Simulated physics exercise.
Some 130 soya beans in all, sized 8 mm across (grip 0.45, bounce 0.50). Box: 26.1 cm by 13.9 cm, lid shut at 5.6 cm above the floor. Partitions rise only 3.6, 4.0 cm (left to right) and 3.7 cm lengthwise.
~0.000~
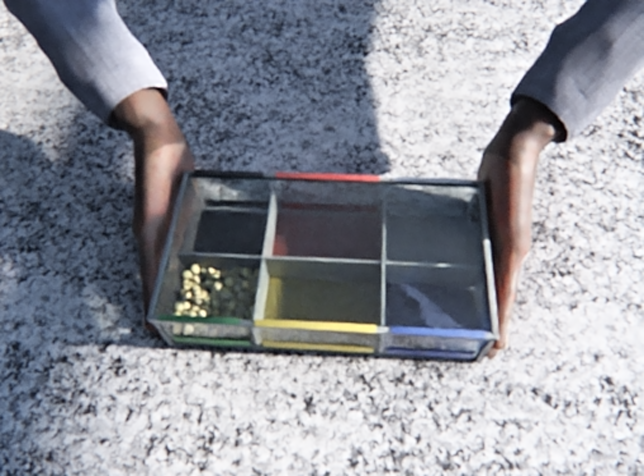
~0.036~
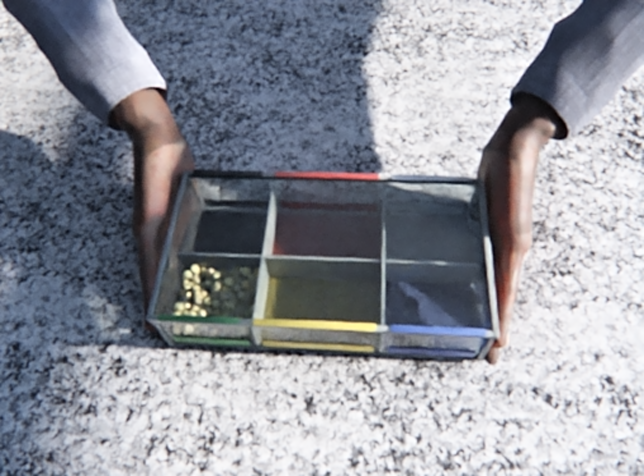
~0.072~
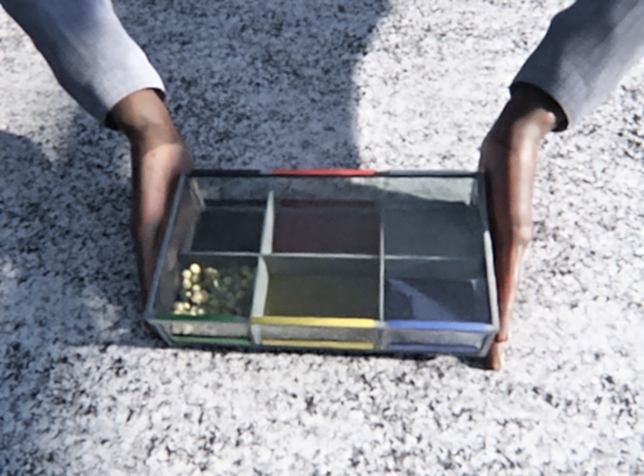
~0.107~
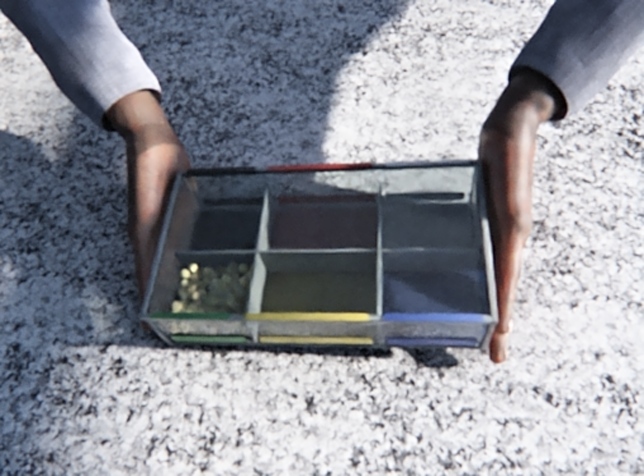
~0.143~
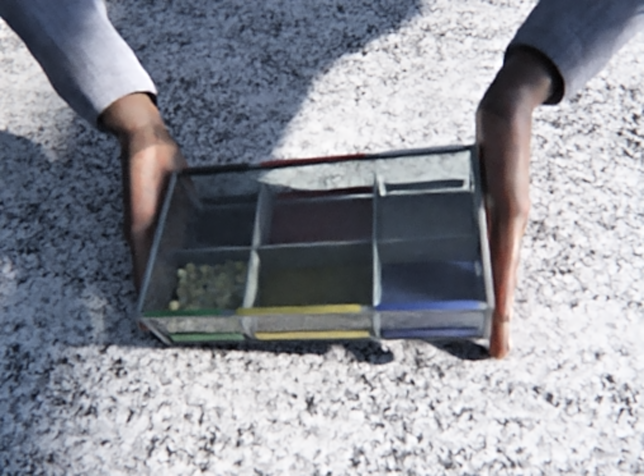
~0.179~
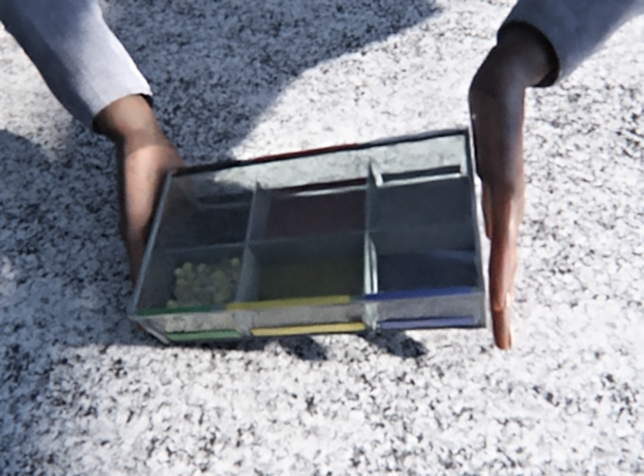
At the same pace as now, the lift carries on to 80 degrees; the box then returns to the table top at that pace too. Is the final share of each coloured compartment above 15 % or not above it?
In order: Red: Does not qualify; blue: Does not qualify; green: Qualifies; yellow: Does not qualify; white: Does not qualify; black: Does not qualify.
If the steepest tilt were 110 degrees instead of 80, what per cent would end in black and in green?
Shares: Black 10 and green 90, per cent.
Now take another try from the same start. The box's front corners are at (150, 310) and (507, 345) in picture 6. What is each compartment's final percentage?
By the end red holds 0%, blue holds 10%, green holds 65%, yellow holds 30%, white holds 0% and black holds 0%.
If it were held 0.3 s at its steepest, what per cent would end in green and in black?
That would leave green with 95 percent and black with 5 percent.
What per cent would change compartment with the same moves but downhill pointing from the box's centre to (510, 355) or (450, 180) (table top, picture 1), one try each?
First try: Around 50 percent; second try: Around 55 percent.
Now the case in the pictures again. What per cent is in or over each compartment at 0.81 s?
You'd see red at 0, blue at 0, green at 100, yellow at 0, white at 0 and black at 0 per cent.
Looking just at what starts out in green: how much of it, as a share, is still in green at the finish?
Close to 100 in a hundred.
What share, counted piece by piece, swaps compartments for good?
5 %.
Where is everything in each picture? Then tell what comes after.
In the first picture, box tilt 0 degrees, front corners at (153, 316) and (492, 334); green 100 %.
In the second picture, box tilt 1 degrees, front corners at (153, 316) and (492, 332).
In the third picture, box tilt 3 degrees, front corners at (150, 316) and (492, 327).
In the fourth picture, box tilt 6 degrees, front corners at (146, 315) and (491, 317), lowest corner left back.
In the fifth picture, box tilt 10 degrees, front corners at (140, 314) and (487, 304), lowest corner left back.
In the sixth picture, box tilt 14 degrees, front corners at (134, 313) and (480, 289), lowest corner left back; green 100 %. The box's pace is about 120 degrees a second.
Then, at 0.81 s, tilt 80 degrees; green 100 %.
After 1.22 s, tilt 35 degrees; green 95 %, black 5 %.
After 1.72 s, tilt 0 degrees; green 95 %, black 5 %.
At rest (2.2 s), red 0 %, blue 0 %, green 95 %, yellow 0 %, white 0 %, black 5 %.
